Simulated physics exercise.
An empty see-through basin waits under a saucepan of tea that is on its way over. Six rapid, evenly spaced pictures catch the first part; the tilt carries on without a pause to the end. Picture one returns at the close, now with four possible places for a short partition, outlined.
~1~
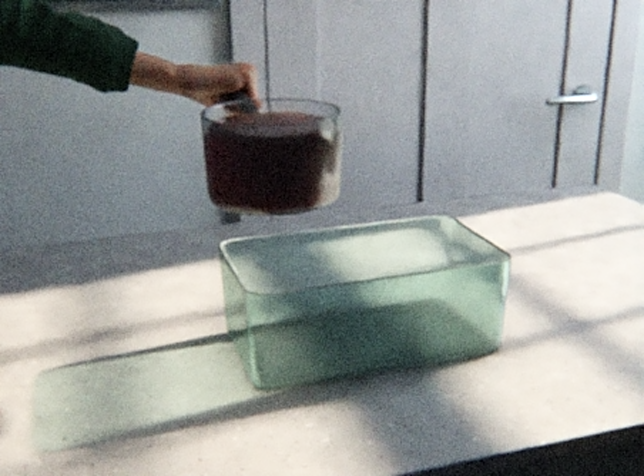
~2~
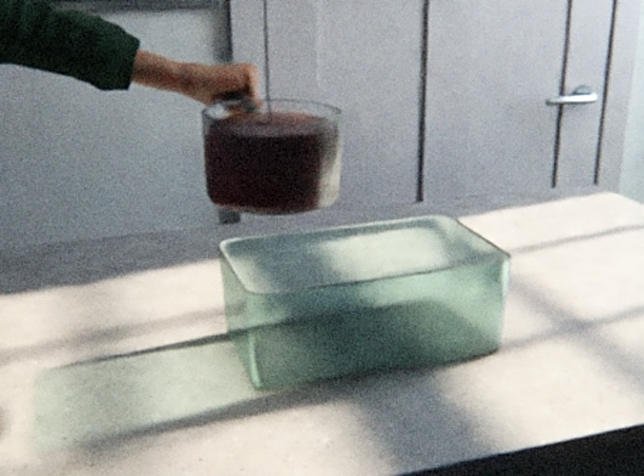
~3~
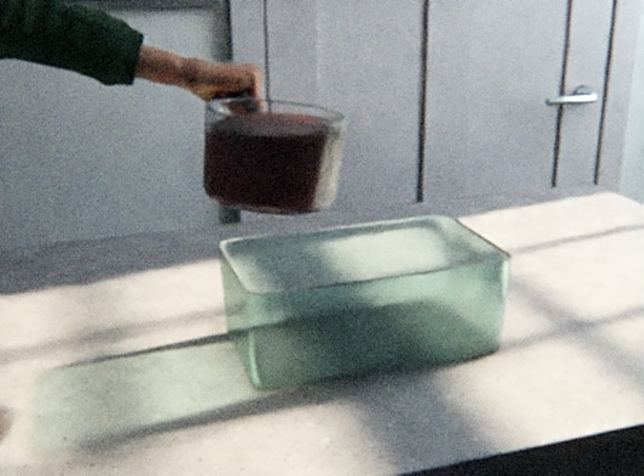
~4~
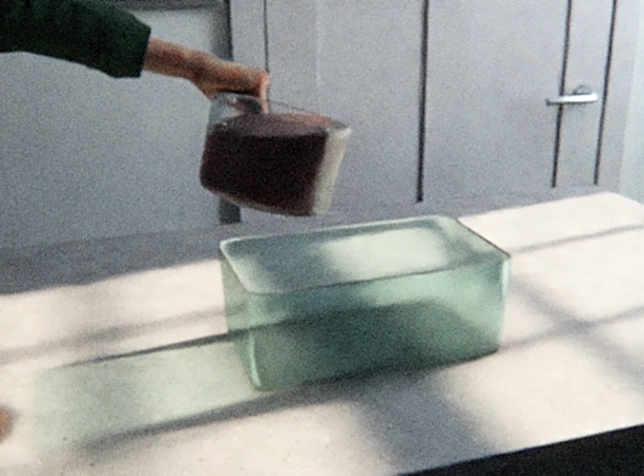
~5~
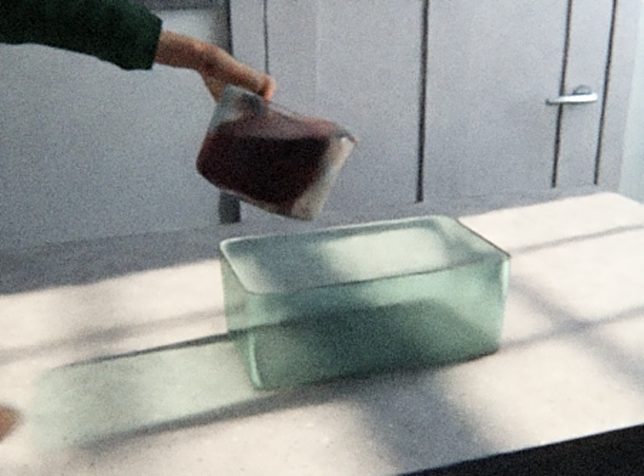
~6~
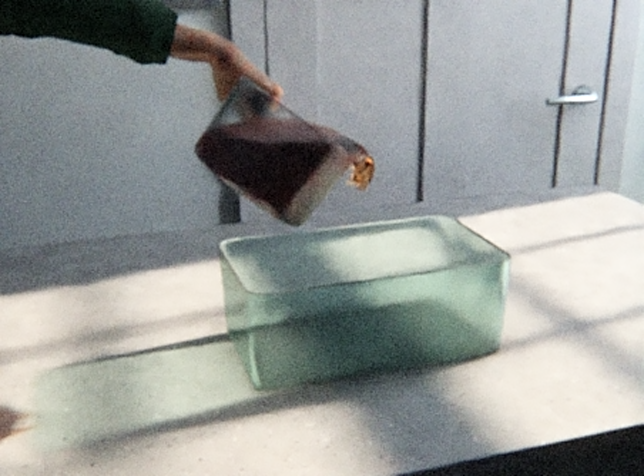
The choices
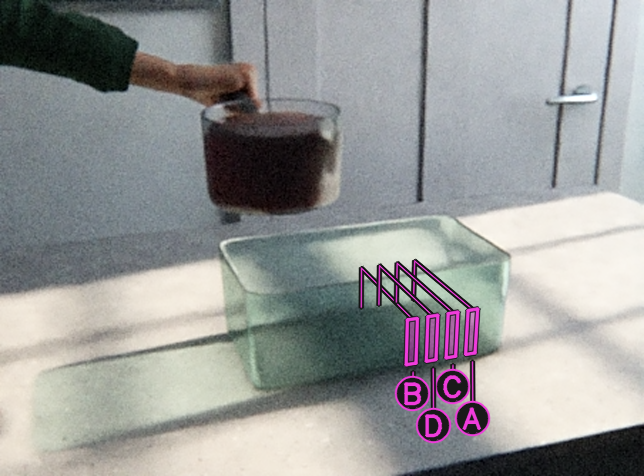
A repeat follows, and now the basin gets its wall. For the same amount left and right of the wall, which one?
B.
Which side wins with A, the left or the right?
More ends on the left.
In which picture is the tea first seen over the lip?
In picture 5.
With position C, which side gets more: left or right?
The left one.
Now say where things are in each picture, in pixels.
Upright, lip at (335, 106); basin from (251, 389) to (499, 346); nothing has left yet, in the first picture.
Upright, lip at (337, 108); nothing has left yet, in the second picture.
Tipped about 7°, lip at (340, 114); nothing has left yet, in the third picture.
Tipped about 16°, lip at (344, 124); nothing has left yet, in the fourth picture.
Tipped about 27°, lip at (347, 138); tea is over the lip, down to (347, 138), in the fifth picture.
Tipped about 39°, lip at (347, 155); tea is over the lip, down to (357, 185), in the sixth picture.
On the marked copy, A at (472, 361); B at (413, 371); C at (453, 364); D at (433, 368).
If A is chosen, about 91 % ends left of the wall and 7 % right of it.
If B is chosen, about 50 % ends left of the wall and 49 % right of it.
If C is chosen, about 90 % ends left of the wall and 6 % right of it; 5 % is lost outside.
If D is chosen, about 74 % ends left of the wall and 23 % right of it.
